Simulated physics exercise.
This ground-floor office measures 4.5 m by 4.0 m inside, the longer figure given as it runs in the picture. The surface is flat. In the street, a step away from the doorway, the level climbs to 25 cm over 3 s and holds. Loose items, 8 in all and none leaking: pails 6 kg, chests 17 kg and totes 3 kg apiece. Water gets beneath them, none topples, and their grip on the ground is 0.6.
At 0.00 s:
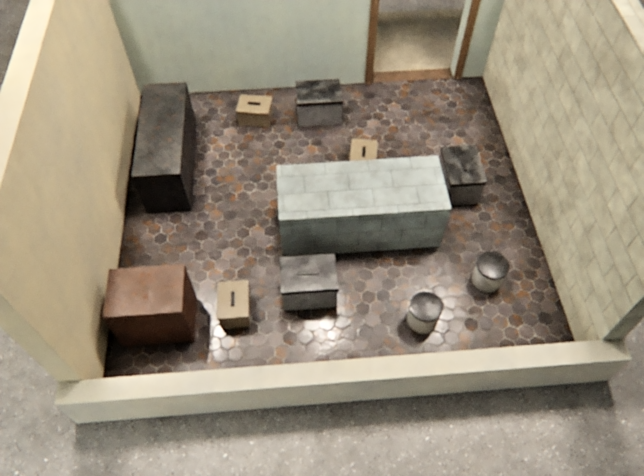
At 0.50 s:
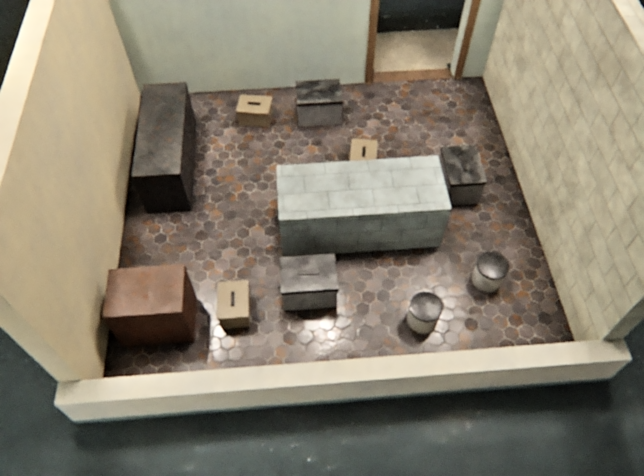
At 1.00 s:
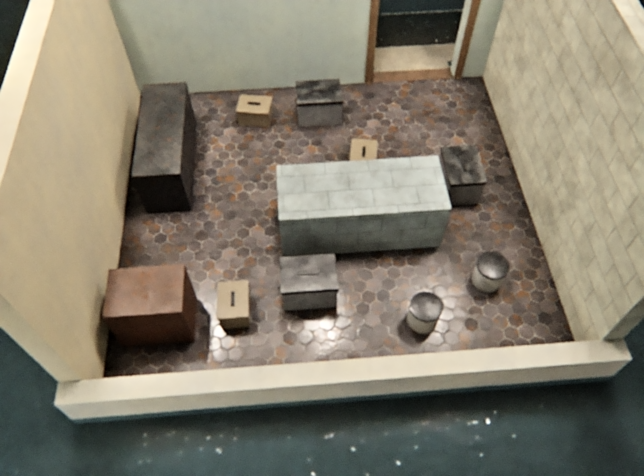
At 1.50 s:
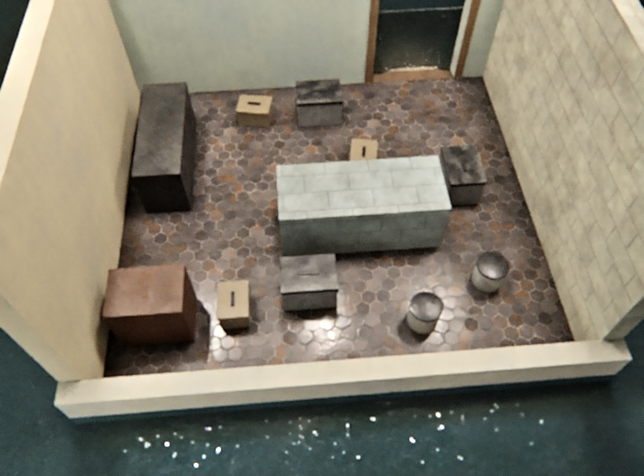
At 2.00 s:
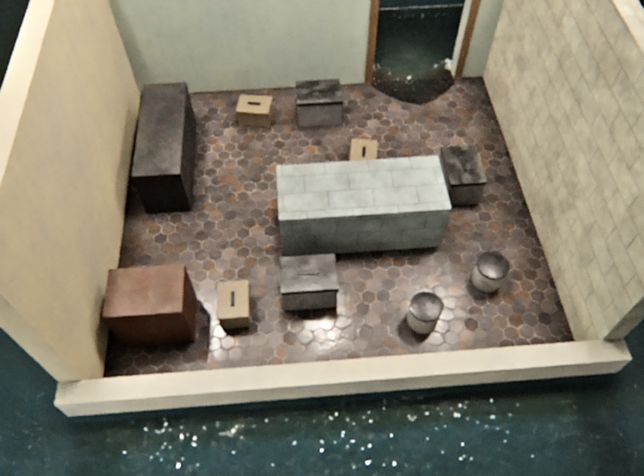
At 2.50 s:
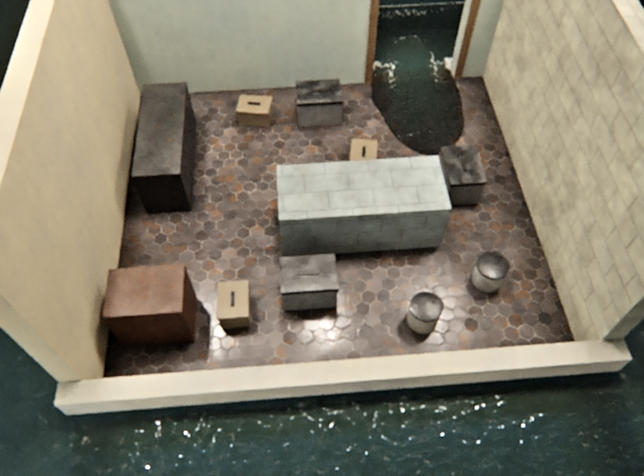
Dark, glinting water covers the grey ground outside a small roofless room seen from above, then slips through the doorway at the back and spreads in a rounded patch over the brown hexagonal tiles. A pale green tiled block stands mid-room among grey and black boxes, a reddish-brown chest front left, small tan boxes and two round grey-topped pails at right. The furnishings and camera stay still.
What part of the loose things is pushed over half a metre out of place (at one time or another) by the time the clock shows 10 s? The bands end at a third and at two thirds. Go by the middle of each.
Share: Two thirds or above.
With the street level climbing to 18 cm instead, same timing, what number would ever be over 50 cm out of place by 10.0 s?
Then 4.
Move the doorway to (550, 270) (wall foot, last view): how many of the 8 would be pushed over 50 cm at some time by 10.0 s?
In that case 4 of them.
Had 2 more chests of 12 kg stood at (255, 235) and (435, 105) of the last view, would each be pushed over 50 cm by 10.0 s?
In turn: Less, over.
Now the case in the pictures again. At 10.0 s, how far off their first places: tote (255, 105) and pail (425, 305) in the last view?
In that order: 50 cm, 200 cm.
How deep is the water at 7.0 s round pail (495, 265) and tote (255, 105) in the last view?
Roughly 12 and 2 cm.
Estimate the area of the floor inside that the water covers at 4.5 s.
About 7.5 m2.
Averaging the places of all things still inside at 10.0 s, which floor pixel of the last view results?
Around (253, 226).
After 3.5 s 0 of 8 are over 50 cm from their spots; 0 afloat.
After 4.5 s 1 of 8 are over 50 cm from their spots; 1 afloat.
After 7.0 s 3 of 8 are over 50 cm from their spots; 3 afloat.
After 10.0 s 7 of 8 are over 50 cm from their spots, and 7 have been at some point; 7 afloat.
